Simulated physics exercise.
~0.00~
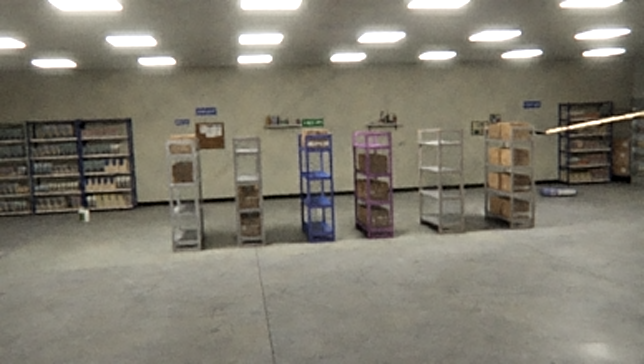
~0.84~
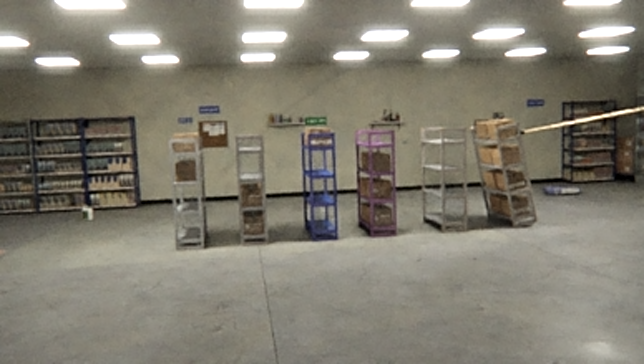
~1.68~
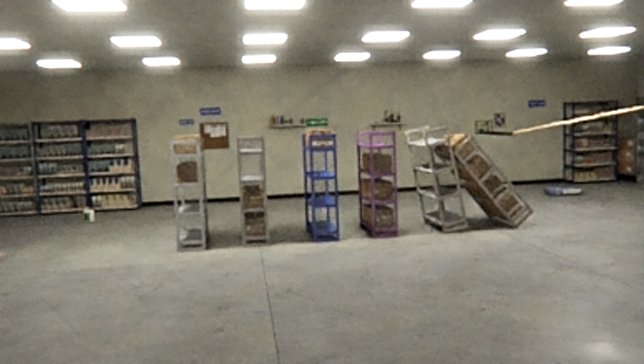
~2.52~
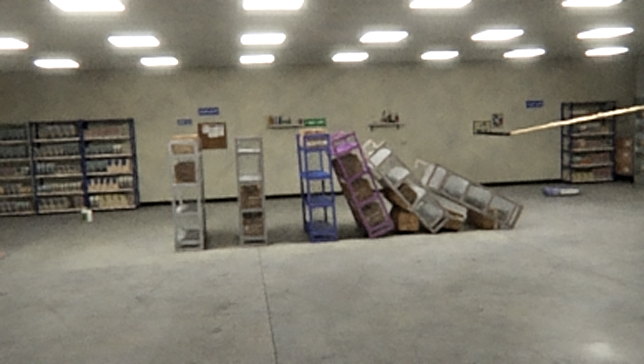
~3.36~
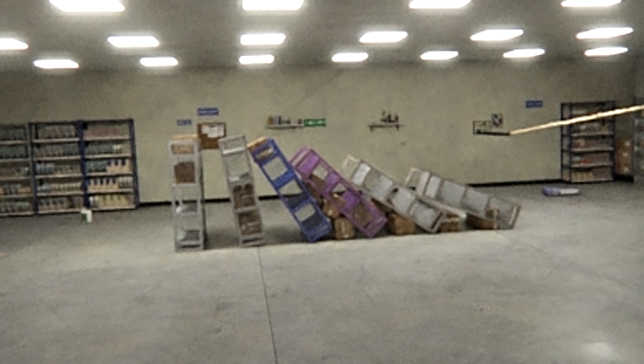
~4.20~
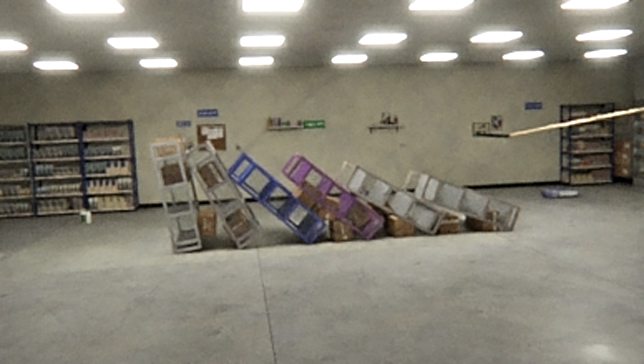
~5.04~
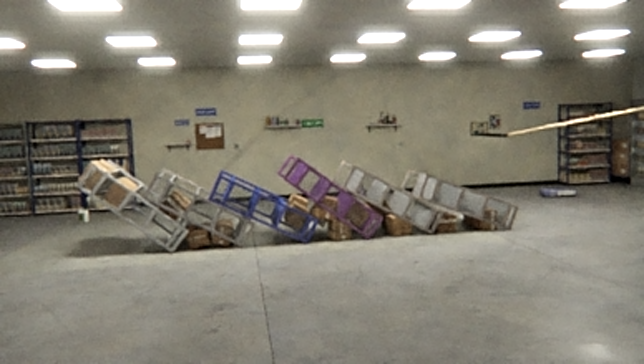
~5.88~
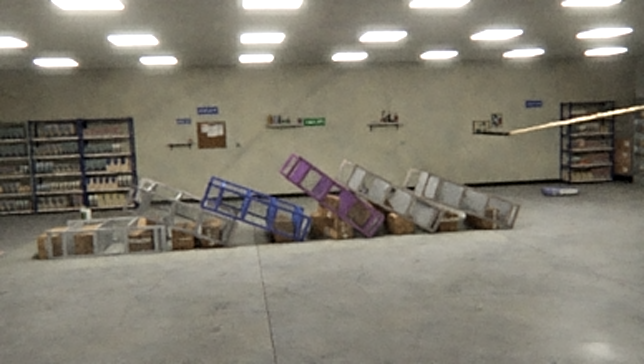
Six tall shelving units, some loaded with brown cartons, stand in a row across a grey concrete warehouse floor, seen from the front by a slightly swaying camera. A blue unit and a purple one stand among the grey ones, with stocked racks along the back wall. A pole reaching in from the right tips the rightmost unit leftward into its neighbour, then stops. The lean passes through the purple unit, the blue one and the remaining two, spilling cartons. The leftmost drops flat, while the others rest slanted in an overlapping line, none left upright.
